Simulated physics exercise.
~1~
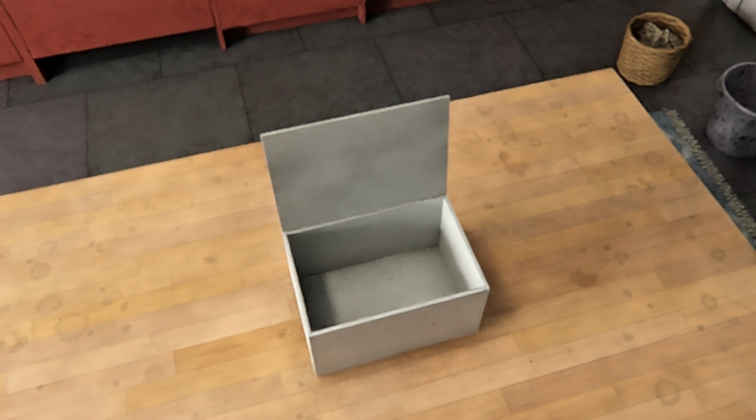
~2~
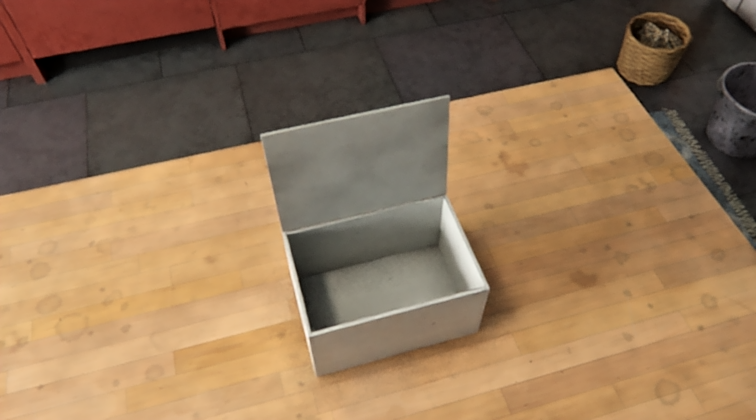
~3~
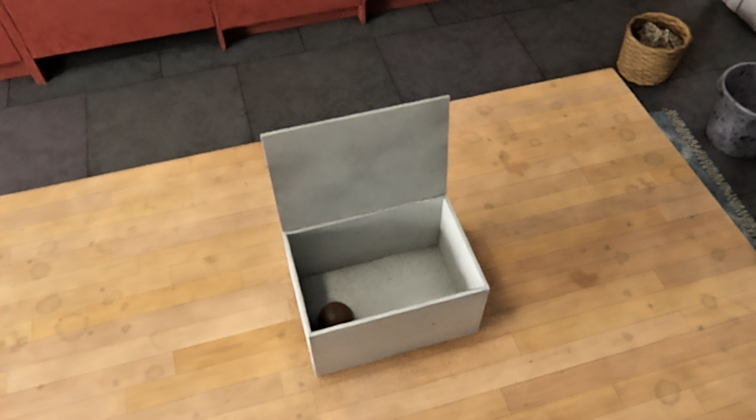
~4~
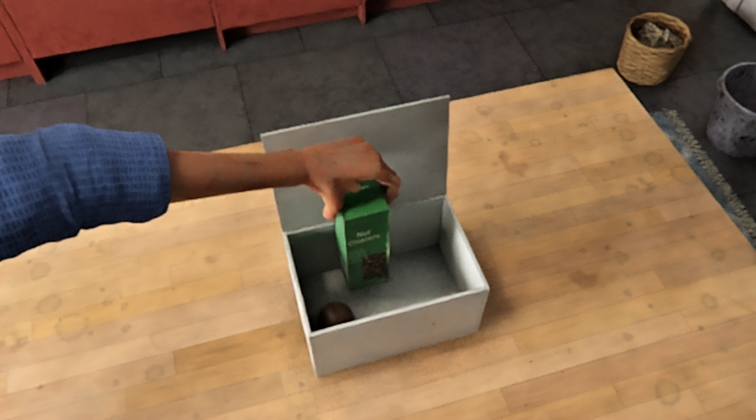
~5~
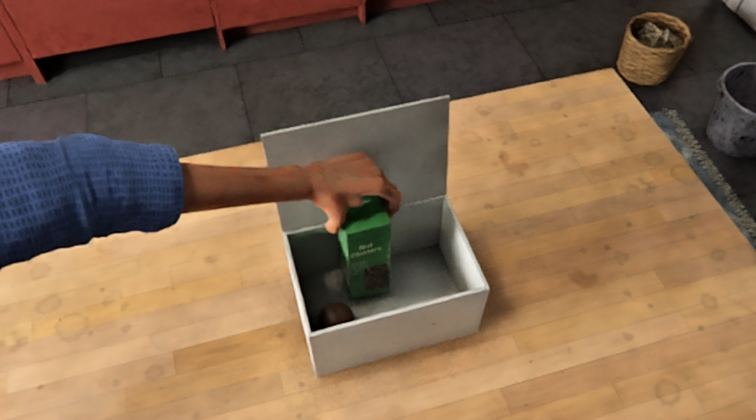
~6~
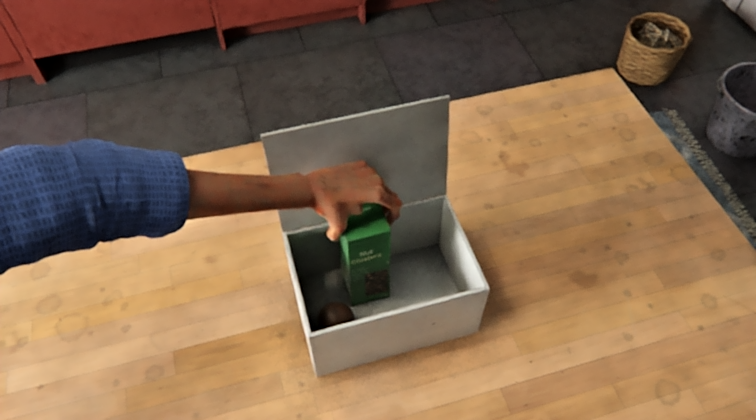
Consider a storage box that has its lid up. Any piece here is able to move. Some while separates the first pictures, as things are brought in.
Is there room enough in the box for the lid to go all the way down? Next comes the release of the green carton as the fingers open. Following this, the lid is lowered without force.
I expect the lid to stay up.
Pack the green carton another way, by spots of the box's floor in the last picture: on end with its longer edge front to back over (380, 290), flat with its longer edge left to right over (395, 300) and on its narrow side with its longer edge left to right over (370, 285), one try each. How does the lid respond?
Open; shut; shut.
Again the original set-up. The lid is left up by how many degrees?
I'd say roughly 25 degrees above the rim.
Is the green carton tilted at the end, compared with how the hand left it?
The green carton ends up leaning.
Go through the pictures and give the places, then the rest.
The last thing is not in view yet, in the first picture.
The last thing is not in view yet, in the second picture.
The last thing is not in view yet, in the third picture.
On its way; green carton (361, 235), in the fourth picture.
On its way; green carton (364, 247), in the fifth picture.
In place under the hand; green carton (364, 253), in the sixth picture.
Then, 1.30 s on from there, lid 78° above the rim.
Then, 2.30 s on from there, lid 49° above the rim; green carton turned 14° from how it was put near (368, 264).
Then, 2.70 s on from there, lid 26° above the rim; green carton turned 35° from how it was put near (375, 285).
In the end, lid 26° above the rim; moved from the start, green carton; brown ball unmoved. At the end, from the last picture's camera, green carton near (375, 285).
